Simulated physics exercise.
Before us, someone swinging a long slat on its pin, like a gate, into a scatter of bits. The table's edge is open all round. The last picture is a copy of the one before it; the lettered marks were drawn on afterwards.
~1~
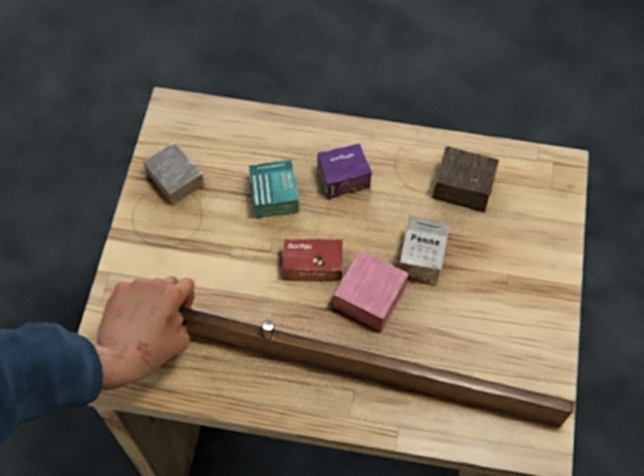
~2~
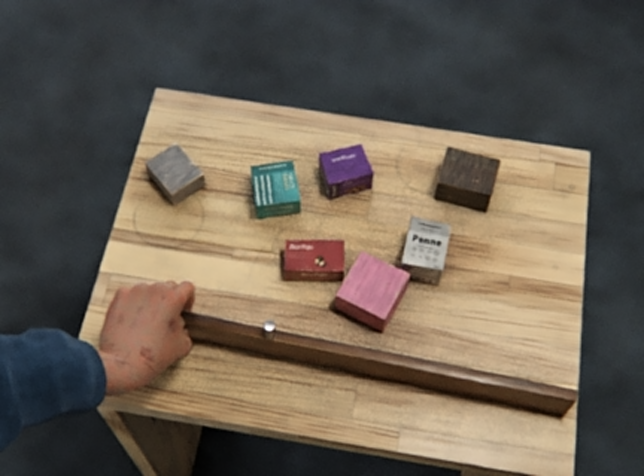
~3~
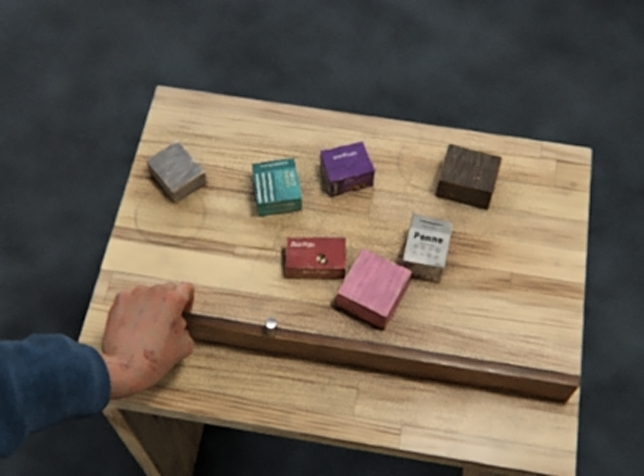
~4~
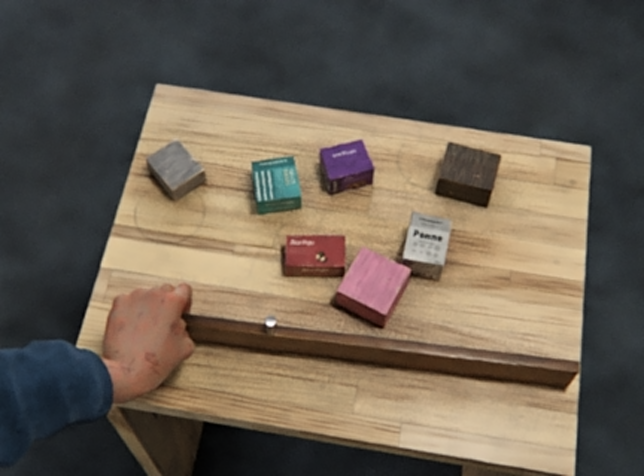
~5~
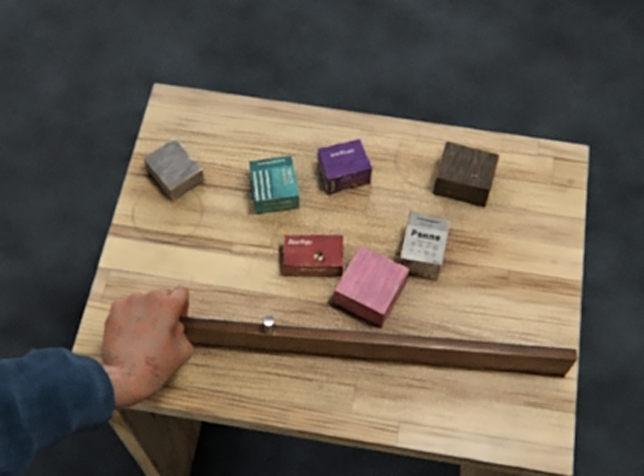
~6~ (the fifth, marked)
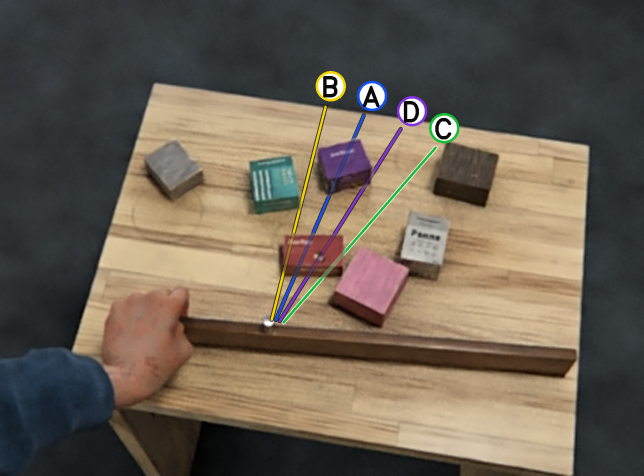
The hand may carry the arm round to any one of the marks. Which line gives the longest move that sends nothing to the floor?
Nothing falls up to C.
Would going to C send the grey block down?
No.
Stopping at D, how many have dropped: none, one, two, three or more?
In all, one.
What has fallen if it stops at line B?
The black block.
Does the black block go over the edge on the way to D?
Yes.
On the copy, A at (322, 212); B at (300, 207); C at (364, 231); D at (344, 220).
On C. First, arm (420, 289); white box (425, 241); pink block (366, 270).
Then, arm (394, 244); black block (458, 164); white box (412, 212).
Finally, arm (365, 219); black block (421, 119); purple box (332, 162); nothing has fallen.
By contrast, A drops the black block; B drops the black block; D drops the black block.
